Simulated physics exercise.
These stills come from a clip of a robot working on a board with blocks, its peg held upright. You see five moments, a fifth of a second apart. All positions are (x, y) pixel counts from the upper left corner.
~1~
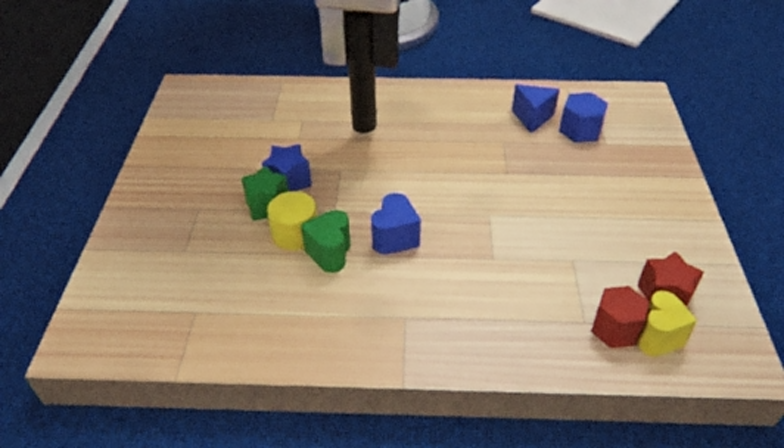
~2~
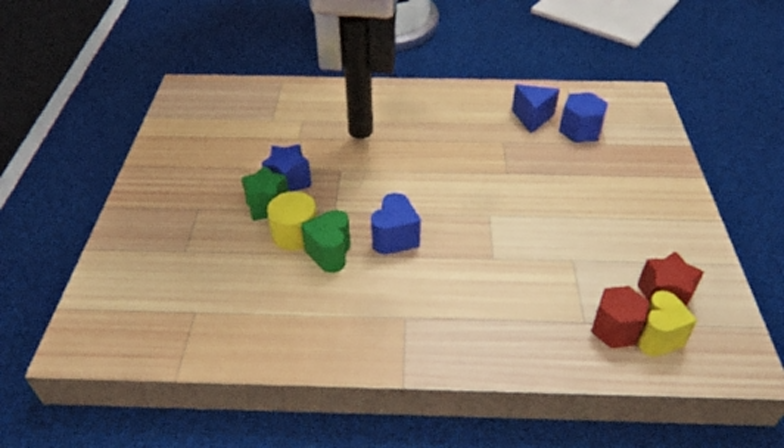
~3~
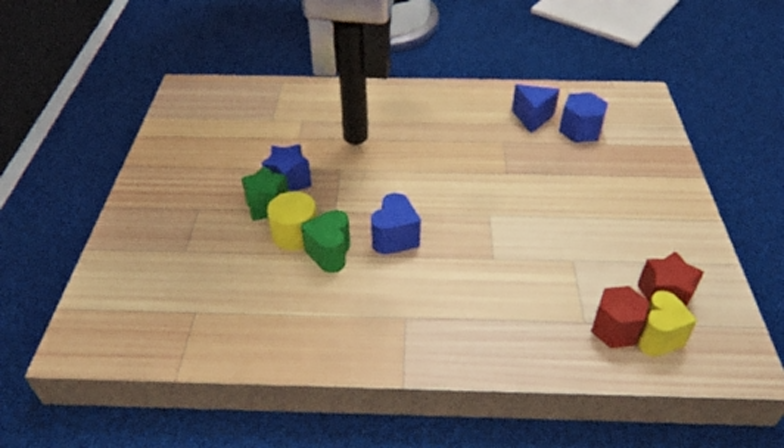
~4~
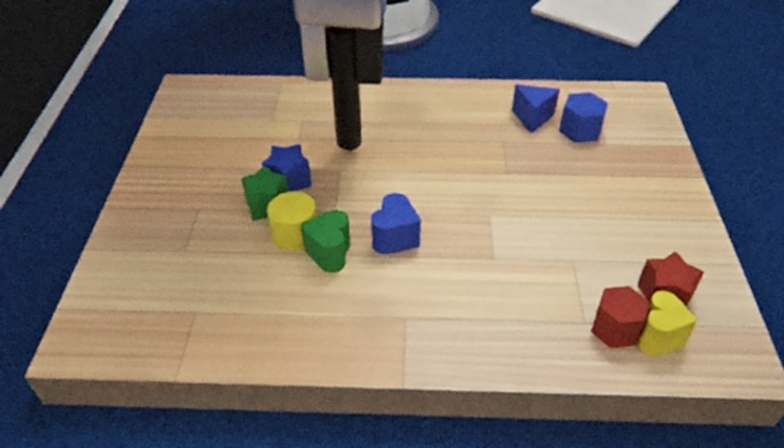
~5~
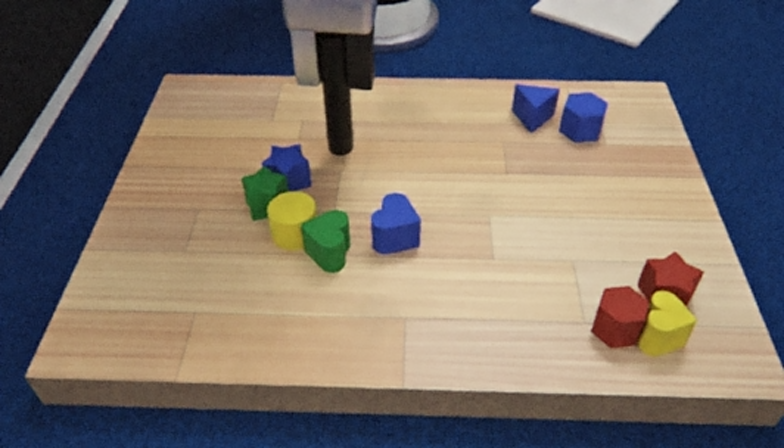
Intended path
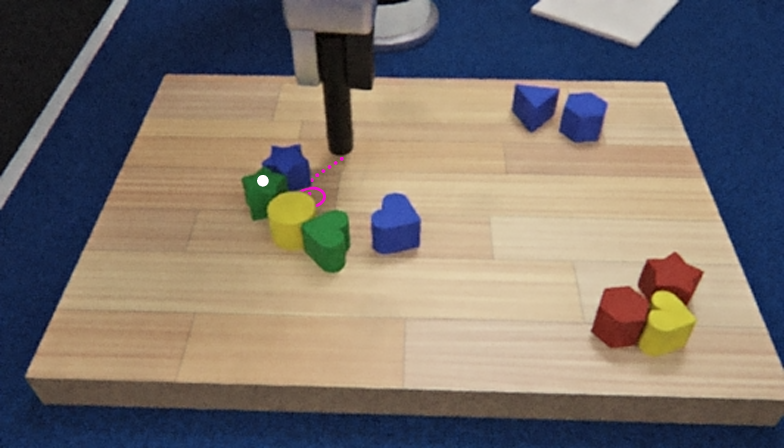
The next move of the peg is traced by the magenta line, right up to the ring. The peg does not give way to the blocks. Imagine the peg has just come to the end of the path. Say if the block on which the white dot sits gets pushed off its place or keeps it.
By the end it has moved.
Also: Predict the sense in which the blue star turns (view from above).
Seen from above, its turn is clockwise.
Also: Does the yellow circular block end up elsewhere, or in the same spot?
It keeps its position.
The line goes from (342, 159) through (325, 170) and (311, 182) to (311, 197); the dot is on the green star.
Halfway along, peg (316, 165); nothing pushed yet.
At the end, peg (310, 187); green star (249, 189), turned 15° clockwise; blue star (274, 166), turned 20° clockwise; yellow circular block unmoved.
